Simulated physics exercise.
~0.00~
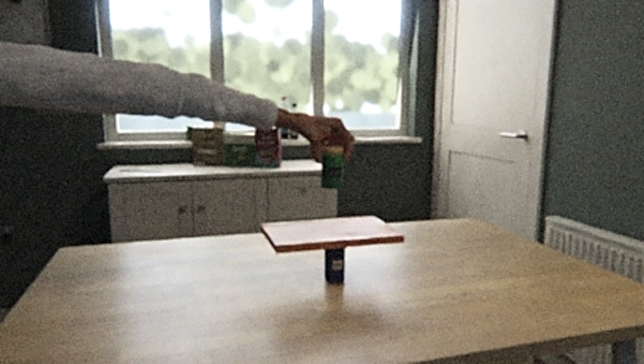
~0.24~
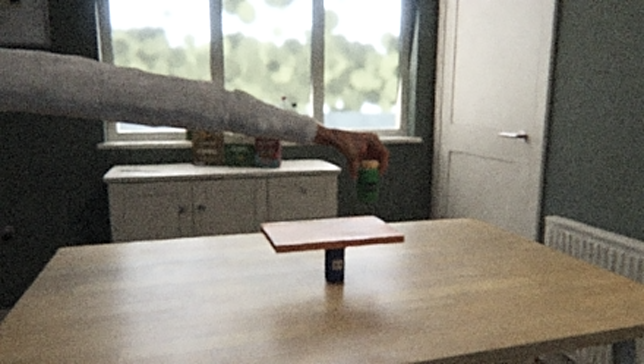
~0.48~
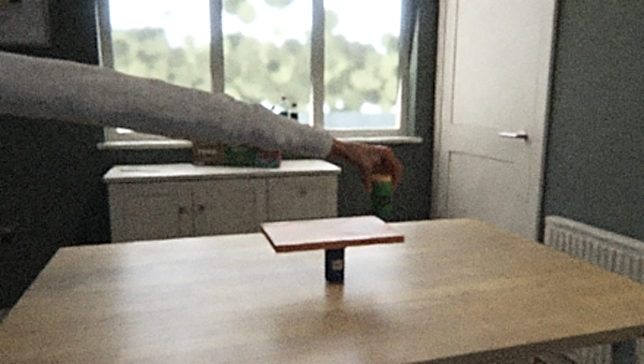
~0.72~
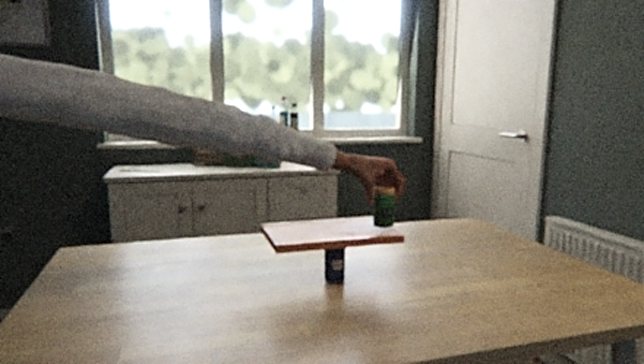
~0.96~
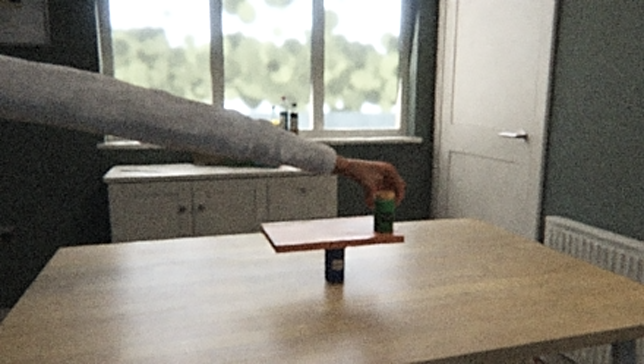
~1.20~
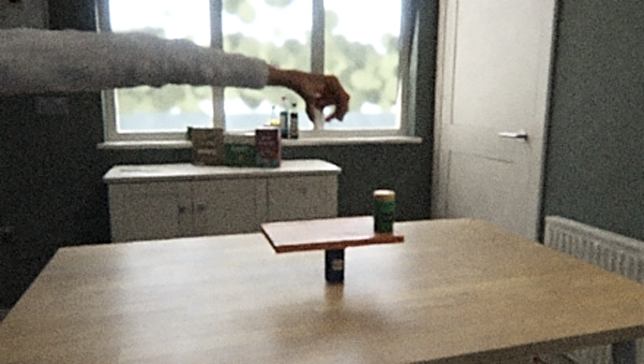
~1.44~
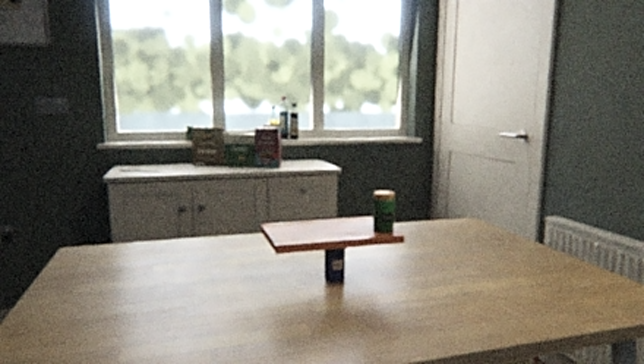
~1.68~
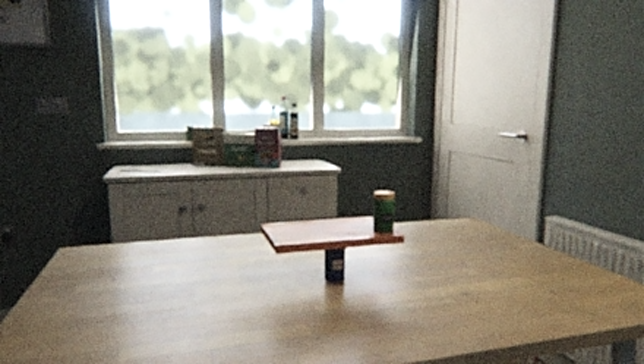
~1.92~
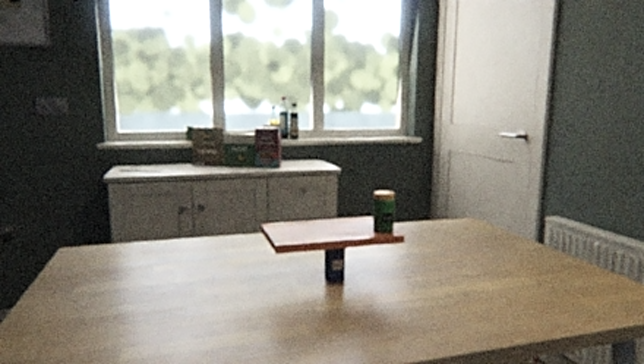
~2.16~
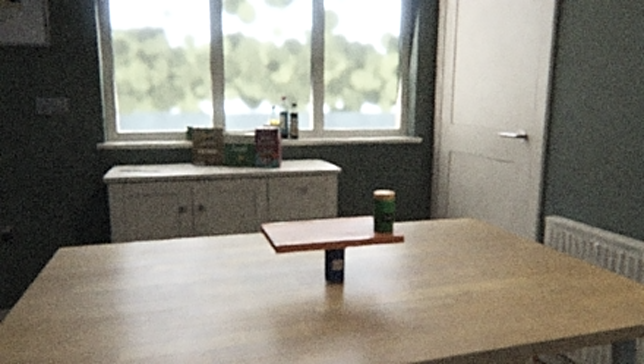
At the start, an orange board rests across a blue shaker on a wooden table, while an arm reaching in from the left holds a green shaker above it. The hand carries the green shaker to the right, then lowers it toward the right end of the board. It sets the shaker down upright near that edge. The fingers let go, and the hand draws back to the left and out of view. The board stays in its place on the blue shaker, and the stack remains standing with the green shaker still upright on top.
